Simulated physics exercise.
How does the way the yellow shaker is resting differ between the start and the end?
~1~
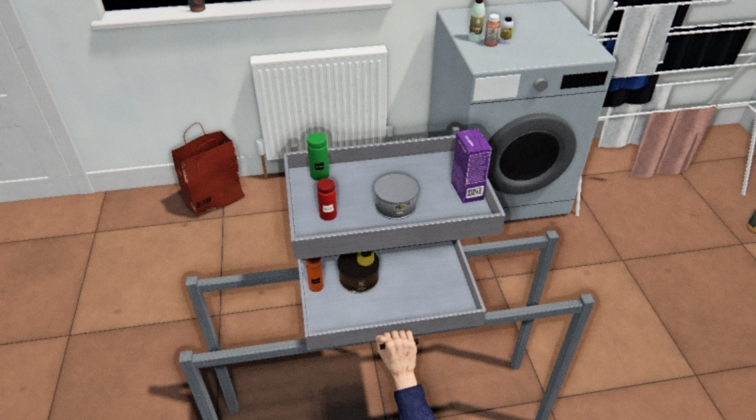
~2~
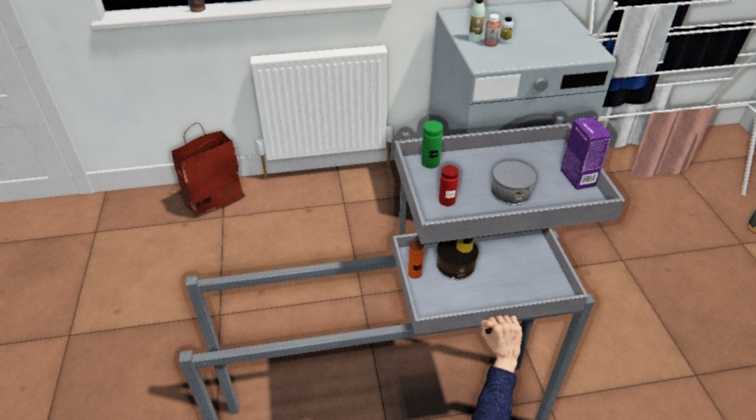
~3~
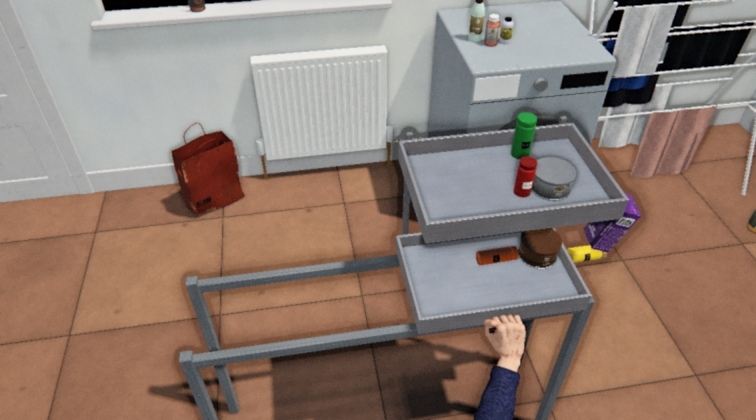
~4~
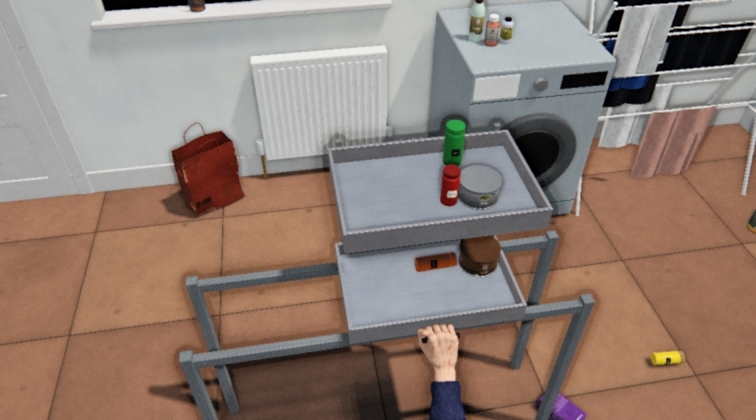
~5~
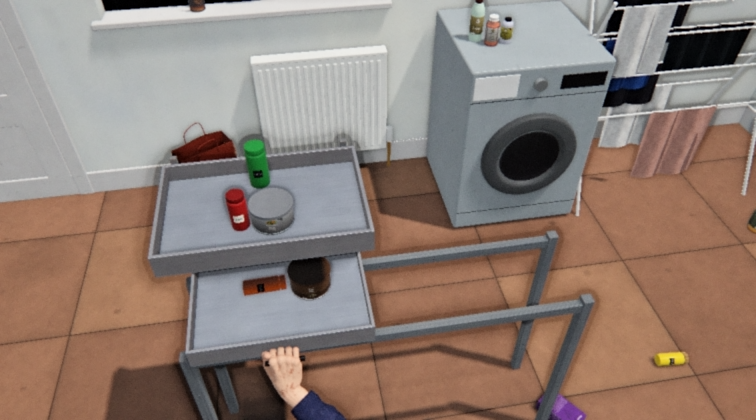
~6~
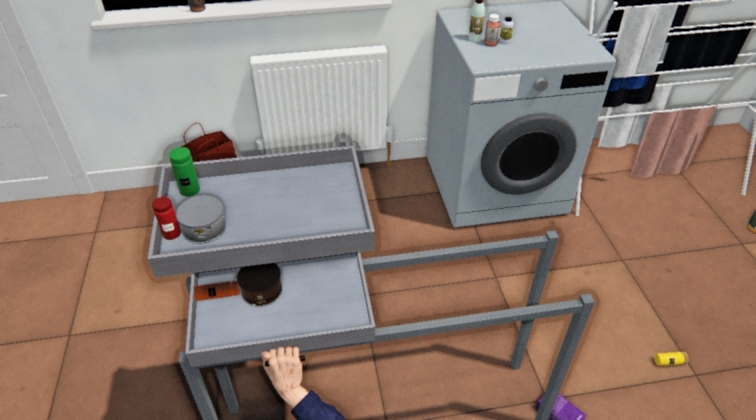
At the start the yellow shaker stands upright on the lower level of the tray, and at the end it is lying on its side on the floor.
